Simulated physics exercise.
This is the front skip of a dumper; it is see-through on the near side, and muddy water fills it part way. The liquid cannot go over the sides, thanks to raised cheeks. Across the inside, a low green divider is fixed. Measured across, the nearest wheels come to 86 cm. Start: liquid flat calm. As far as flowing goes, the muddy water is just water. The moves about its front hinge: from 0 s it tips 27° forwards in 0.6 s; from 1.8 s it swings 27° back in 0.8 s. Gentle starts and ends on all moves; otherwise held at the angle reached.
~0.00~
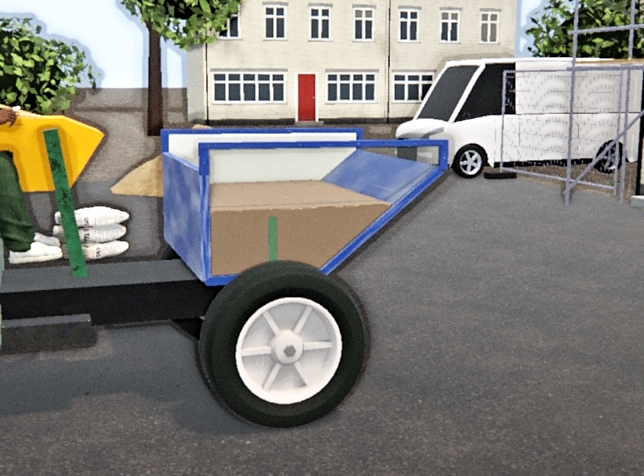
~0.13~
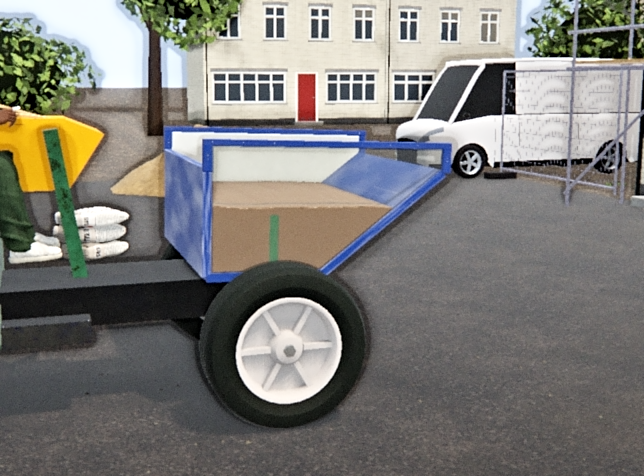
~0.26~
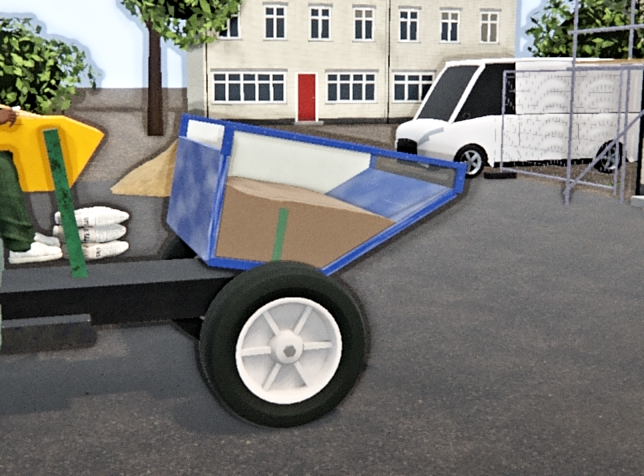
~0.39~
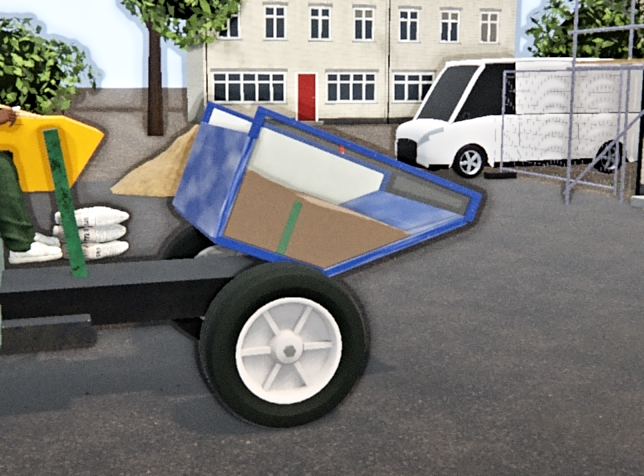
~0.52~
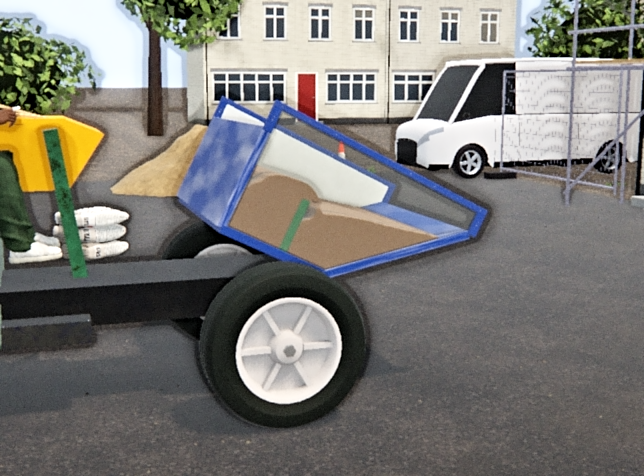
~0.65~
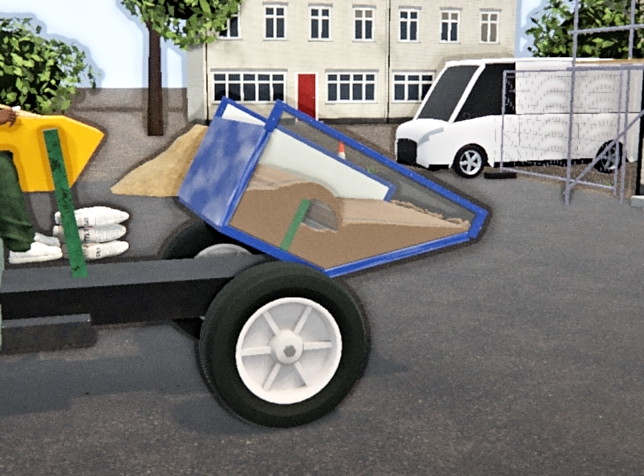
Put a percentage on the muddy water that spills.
Some 46 per cent goes overboard.
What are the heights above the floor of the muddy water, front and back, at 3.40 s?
Height at the front is 14 cm; height at the back is 22 cm.
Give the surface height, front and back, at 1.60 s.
Level, front = 10 cm; level, back = 18 cm.
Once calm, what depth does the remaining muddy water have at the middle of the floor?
24 cm.
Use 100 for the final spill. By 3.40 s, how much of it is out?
Near 100 in a hundred.
Then, 1.60 s in, the skip is at 27° forwards, the surface stands 18 cm at the back and 11 cm at the front; 36 per cent is out, over the front.
Then, 2.50 s in, the surface stands 25 cm at the back and 17 cm at the front; 45 per cent is out, over the front.
Then, 3.40 s in, the surface stands 23 cm at the back and 14 cm at the front; 45 per cent is out, over the front.
Then, 5.49 s in, 46 per cent is out, over the front, 157 of 342 litres.
